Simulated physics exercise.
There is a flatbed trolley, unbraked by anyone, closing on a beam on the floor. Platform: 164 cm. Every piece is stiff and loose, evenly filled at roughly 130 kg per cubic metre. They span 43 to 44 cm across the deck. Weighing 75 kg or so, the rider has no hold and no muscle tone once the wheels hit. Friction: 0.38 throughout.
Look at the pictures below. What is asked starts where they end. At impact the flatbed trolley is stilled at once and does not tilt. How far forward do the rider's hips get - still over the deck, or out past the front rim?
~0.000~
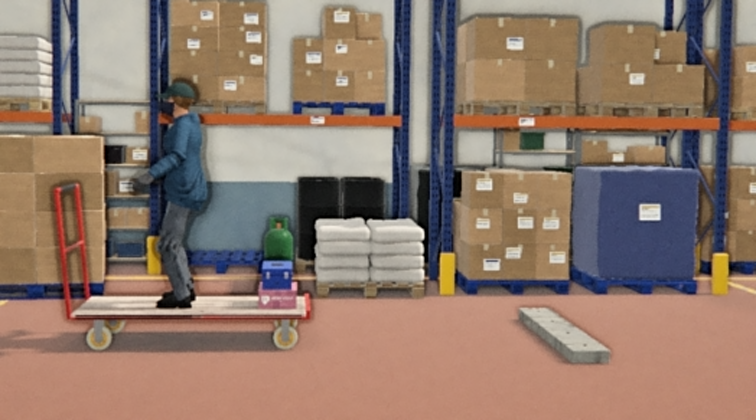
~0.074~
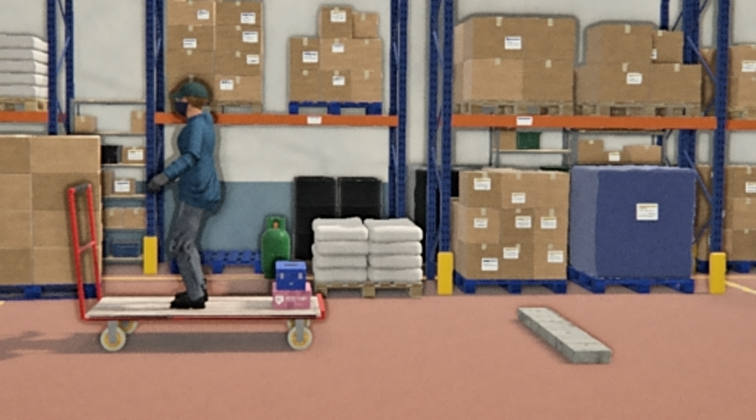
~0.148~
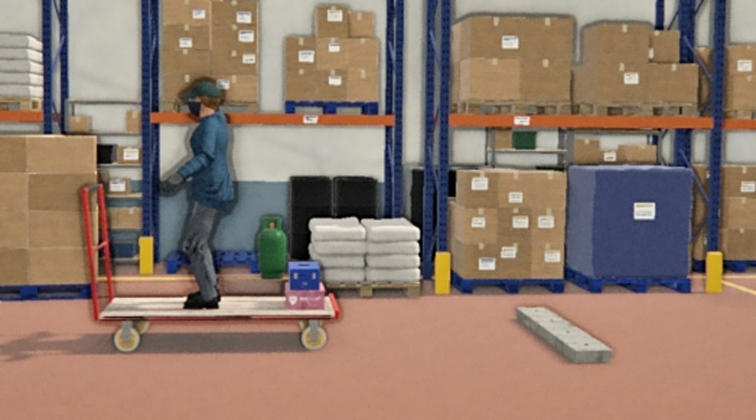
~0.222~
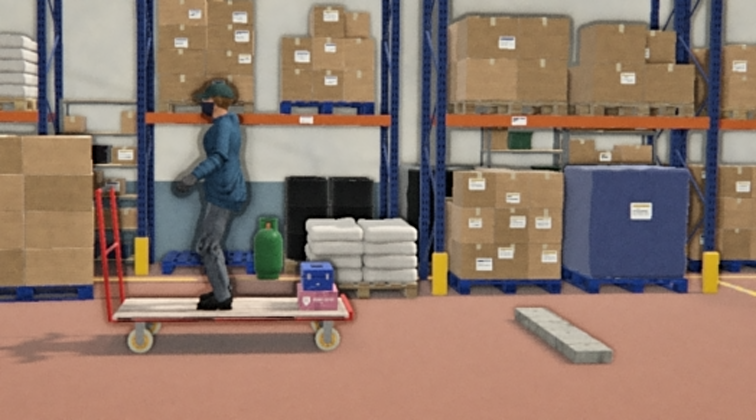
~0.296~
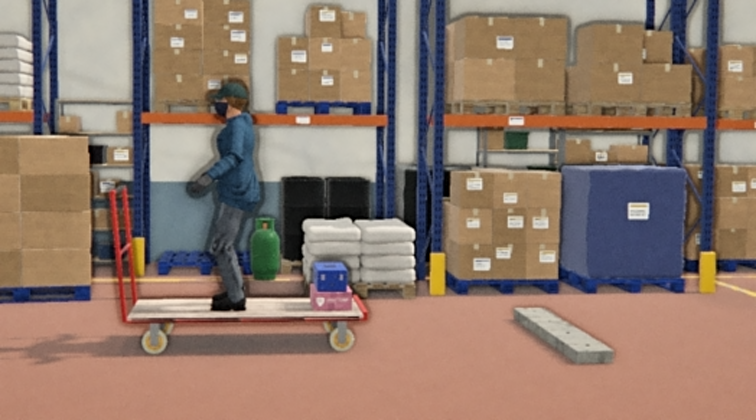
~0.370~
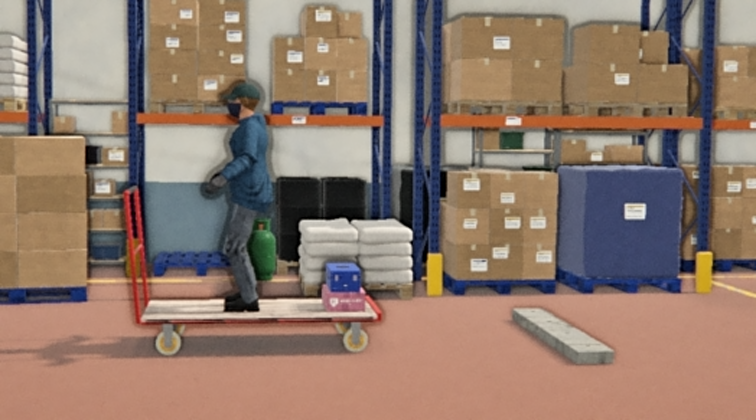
They are still over the deck.
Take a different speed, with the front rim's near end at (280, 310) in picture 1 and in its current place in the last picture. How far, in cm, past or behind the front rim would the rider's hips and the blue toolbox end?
Rest points: Hips at 20 cm past, blue at 110 cm past.
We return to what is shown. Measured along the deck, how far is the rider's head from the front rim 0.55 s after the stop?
Roughly 30 cm behind the front rim.
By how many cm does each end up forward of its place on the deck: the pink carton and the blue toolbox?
Pink 5, blue 60; both in cm.
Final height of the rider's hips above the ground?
Hip height: Approx. 40 cm.
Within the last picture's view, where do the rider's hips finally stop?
Roughly pixel (496, 288).
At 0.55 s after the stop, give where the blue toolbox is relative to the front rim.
Roughly 20 cm beyond the front rim.
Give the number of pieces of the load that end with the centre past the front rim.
Looks like the number is 1.
The wheels strike at 1.38 s.
After 1.93 s the rider's hips are 44 cm behind the rim, near (496, 284) in the last picture's view.
After 2.38 s the rider's hips are 44 cm behind the rim, near (496, 287) in the last picture's view.
At rest, 4.0 s, past the rim, blue toolbox; behind it, pink carton and the rider's hips.
